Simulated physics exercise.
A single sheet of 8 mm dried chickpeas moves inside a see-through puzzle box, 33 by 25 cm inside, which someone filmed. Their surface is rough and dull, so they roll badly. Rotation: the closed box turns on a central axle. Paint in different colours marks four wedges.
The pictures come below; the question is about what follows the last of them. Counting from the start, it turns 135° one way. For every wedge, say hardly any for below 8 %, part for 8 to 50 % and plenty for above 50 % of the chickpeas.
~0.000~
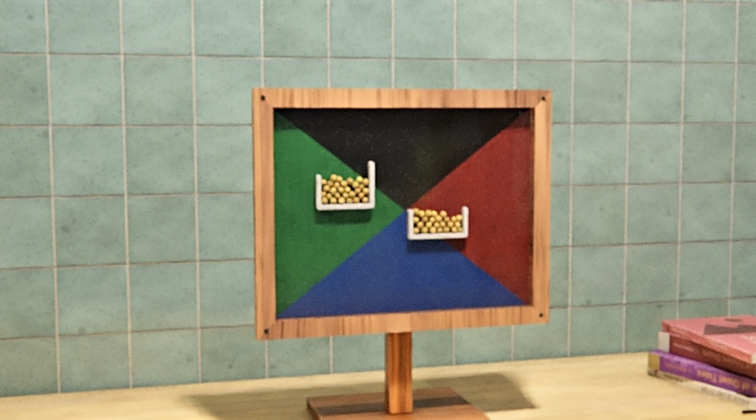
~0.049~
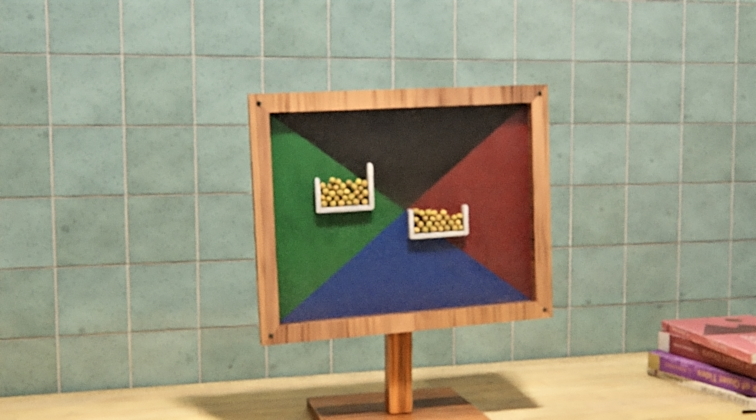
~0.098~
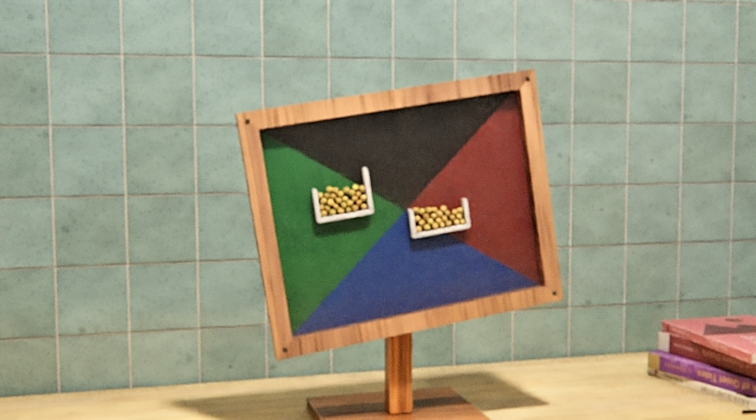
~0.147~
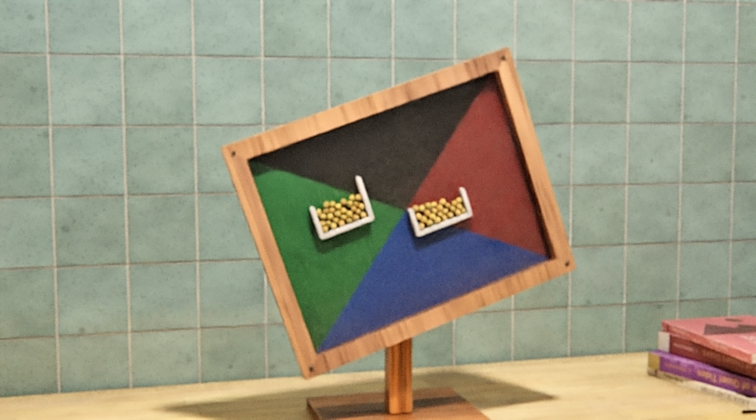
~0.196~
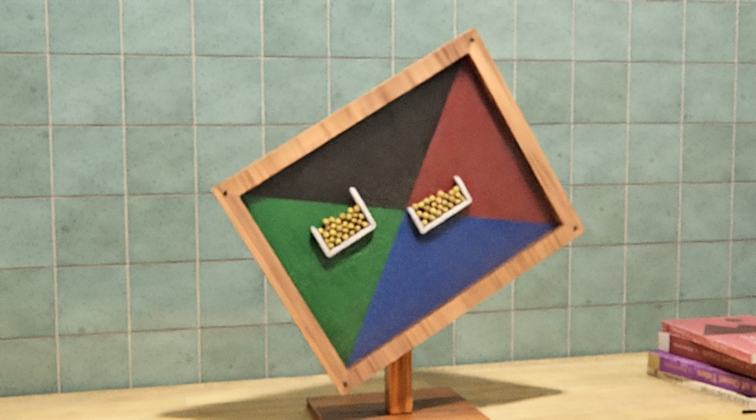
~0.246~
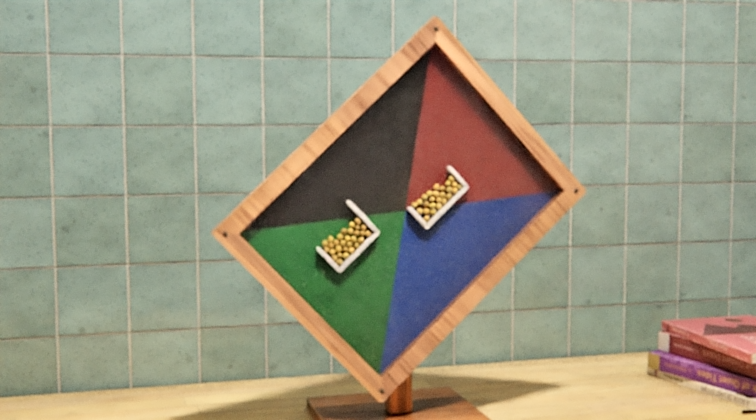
Red wedge: Hardly any; blue wedge: Hardly any; green wedge: Part; black wedge: Plenty.
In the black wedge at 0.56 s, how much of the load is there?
Share: Near 30 %.
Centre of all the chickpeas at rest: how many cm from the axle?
It lies close to 2 centimetres right and 16 centimetres below.
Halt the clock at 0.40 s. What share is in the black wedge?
The share there is close to 0 per cent.
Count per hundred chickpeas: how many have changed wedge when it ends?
About 65 percent.
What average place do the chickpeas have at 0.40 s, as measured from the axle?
About 1 cm left and 3 cm below.
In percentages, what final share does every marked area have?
At the end the red wedge has 0 percent, the blue wedge 0 percent, the green wedge 45 percent and the black wedge 55 percent.
By 0.40 s, it stands 81° anticlockwise; the chickpeas' middle is 1 cm left of and 3 cm below the centre; red 35 %, blue 10 %, green 55 %.
By 0.56 s, it stands 120° anticlockwise; the chickpeas' middle is 1 cm left of and 6 cm below the centre; red 20 %, blue 5 %, green 45 %, black 30 %.
By 0.69 s, it stands 135° anticlockwise; the chickpeas' middle is in line with and 13 cm below the centre; green 40 %, black 60 %.
At rest by 1.4 s, it stands 135° anticlockwise; red 0 %, blue 0 %, green 45 %, black 55 %.
